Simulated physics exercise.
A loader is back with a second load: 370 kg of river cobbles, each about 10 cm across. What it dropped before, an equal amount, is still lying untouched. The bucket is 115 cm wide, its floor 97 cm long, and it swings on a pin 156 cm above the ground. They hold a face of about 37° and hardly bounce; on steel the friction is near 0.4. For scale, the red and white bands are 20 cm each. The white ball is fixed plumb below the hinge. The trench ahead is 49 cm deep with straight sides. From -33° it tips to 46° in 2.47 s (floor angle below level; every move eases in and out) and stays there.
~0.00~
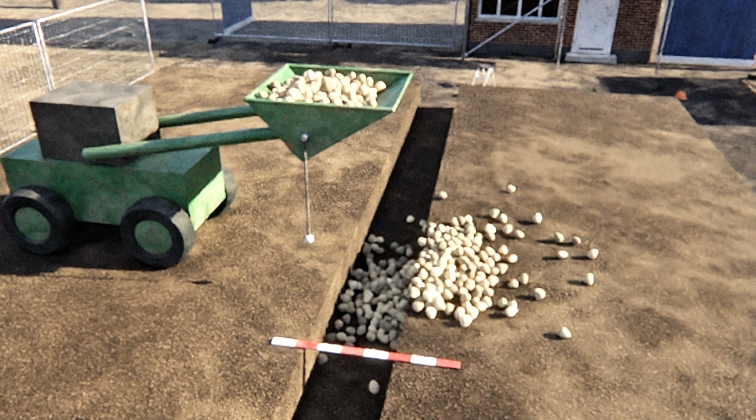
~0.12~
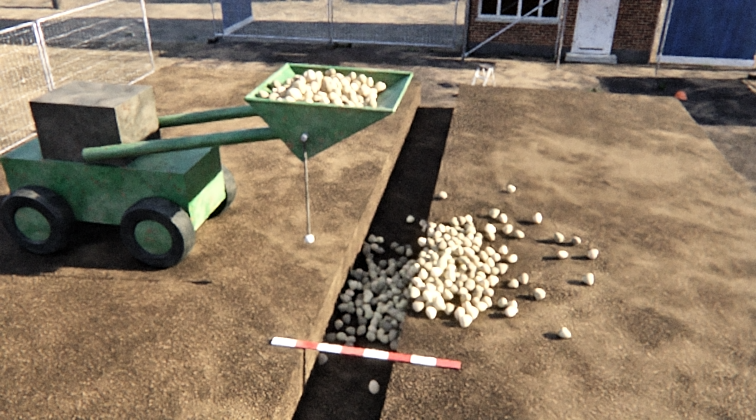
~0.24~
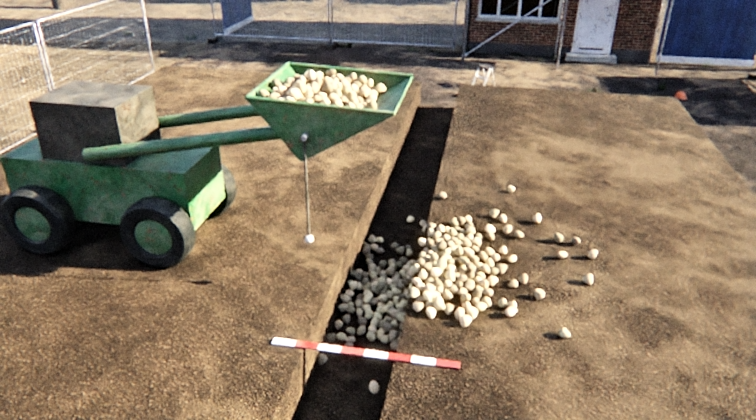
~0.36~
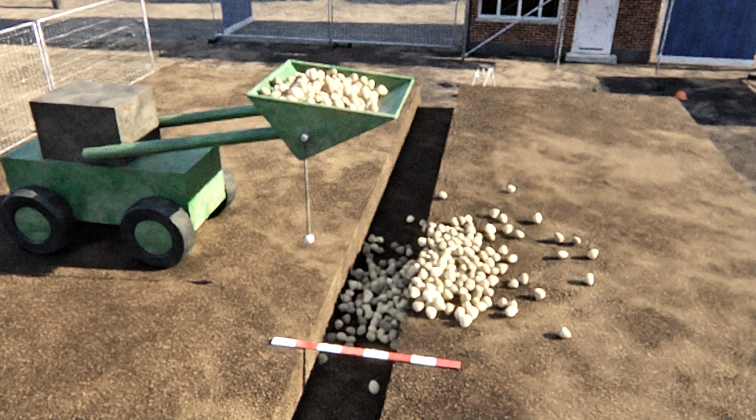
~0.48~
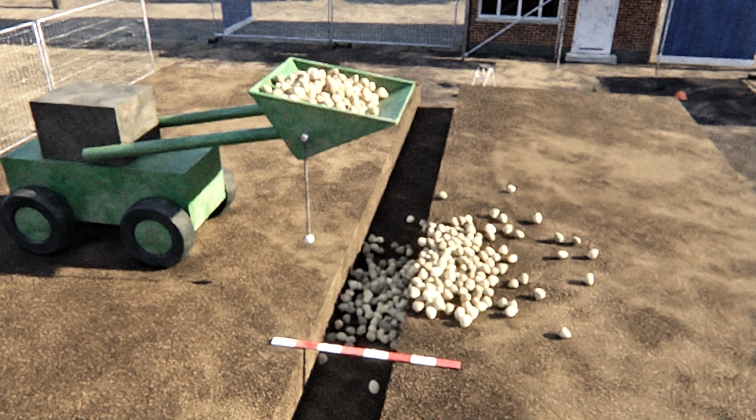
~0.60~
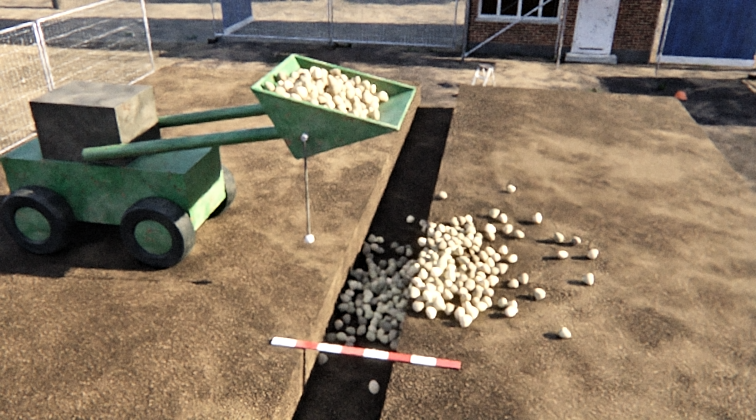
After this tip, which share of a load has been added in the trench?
About 77 per cent.
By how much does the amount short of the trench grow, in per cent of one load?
Near 0 parts in a hundred.
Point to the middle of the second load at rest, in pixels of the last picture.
Their middle is at about (399, 285).
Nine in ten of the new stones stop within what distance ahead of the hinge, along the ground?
Roughly 120 cm ahead of it.
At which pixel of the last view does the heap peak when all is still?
Around (445, 255).
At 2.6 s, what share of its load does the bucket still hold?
About 0 per cent.
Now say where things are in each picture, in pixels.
The bucket is at -33°, its lip at (393, 111); the top of the load is at (310, 80). The earlier load is highest near (454, 256), 13 cm above ground level, 50 % in the trench, 50 % past the trench, in the first picture.
Lip at (394, 111), floor tilted -32°, highest stones at (311, 80); the stones move at 0.0 m/s on average, in the second picture.
The bucket is at -31°, its lip at (394, 114); the top of the load is at (311, 80); the stones move at 0.1 m/s on average, in the third picture.
Lip at (395, 118), floor tilted -28°, highest stones at (313, 79); the stones move at 0.1 m/s on average, in the fourth picture.
The bucket is at -25°, its lip at (397, 123); the top of the load is at (309, 78); the stones move at 0.1 m/s on average, in the fifth picture.
The bucket is at -21°, its lip at (398, 129); the top of the load is at (308, 76); the stones move at 0.1 m/s on average, in the sixth picture.
After 1.9 s the floor is at 34°; in per cent of one load, 85 in the bucket, 64 in the trench, 50 past the trench; the foremost stones are at (564, 261).
After 2.6 s the floor is at 46°; in per cent of one load, 0 in the bucket, 124 in the trench, 76 past the trench; the foremost stones are at (564, 261).
After 2.9 s the floor is at 46°; in per cent of one load, 0 in the bucket, 127 in the trench, 73 past the trench; the foremost stones are at (564, 261).
After 5.7 s the floor is at 46°; in per cent of one load, 0 in the bucket, 127 in the trench, 73 past the trench; the foremost stones are at (564, 261). Net gain in the trench, 77.
